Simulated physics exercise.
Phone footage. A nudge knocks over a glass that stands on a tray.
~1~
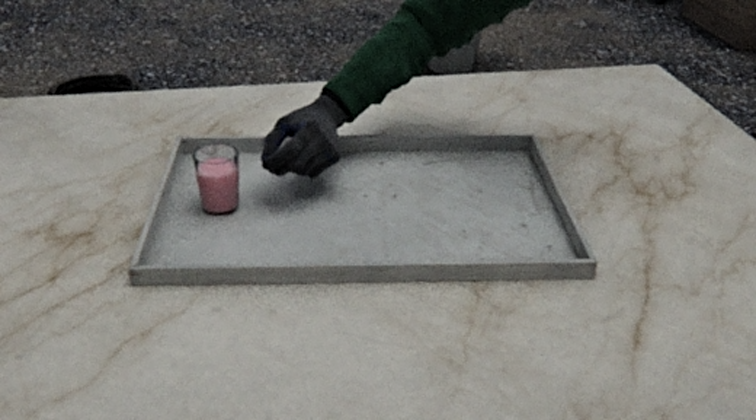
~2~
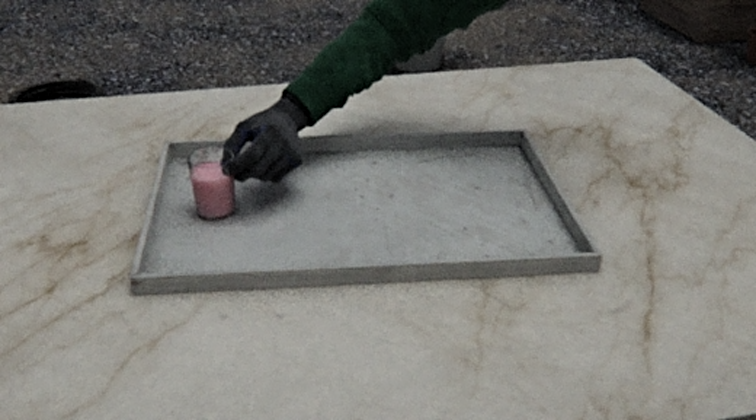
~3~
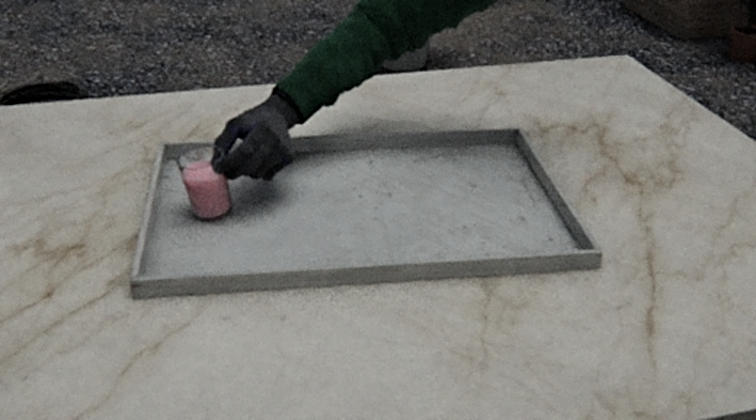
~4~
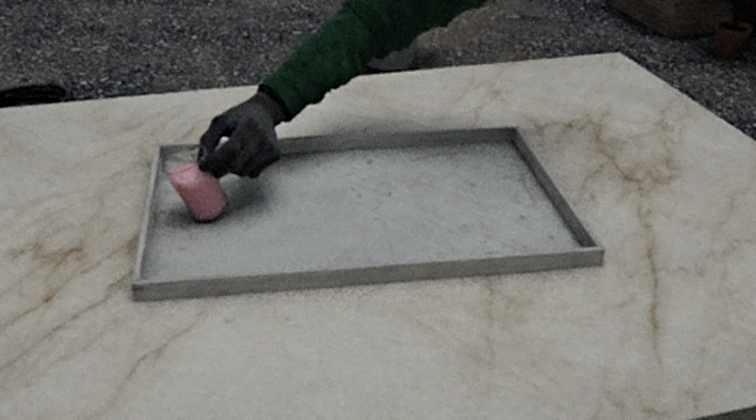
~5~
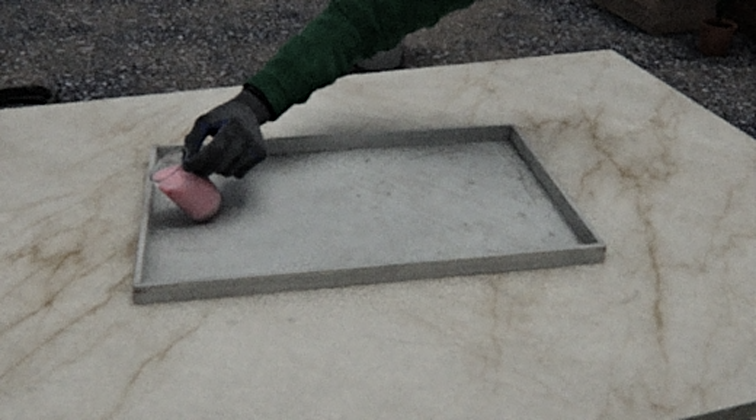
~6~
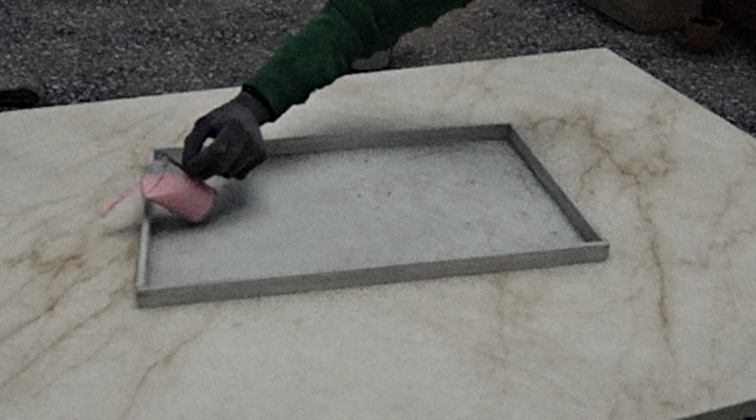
On a pale veined stone surface outdoors, a dark-gloved hand in a green sleeve nudging a glass of pink contents leftward, tilting it.
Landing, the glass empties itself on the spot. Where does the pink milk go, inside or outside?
The tray loses it.
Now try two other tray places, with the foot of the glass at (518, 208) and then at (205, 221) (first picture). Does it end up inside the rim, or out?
First it keeps within the tray, then it wets the top as well.
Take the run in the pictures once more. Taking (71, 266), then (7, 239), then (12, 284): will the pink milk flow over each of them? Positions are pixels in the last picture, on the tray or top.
The first spot ends up inside the spill, the second inside the spill, and the third inside the spill.
Next, the glass lies across the rim; the puddle covers about as much as a plate; the table is getting wet.
After that, the puddle covers about as much as a tray; the table is getting wet.
Finally, the puddle covers about as much as a tray; the table is getting wet.
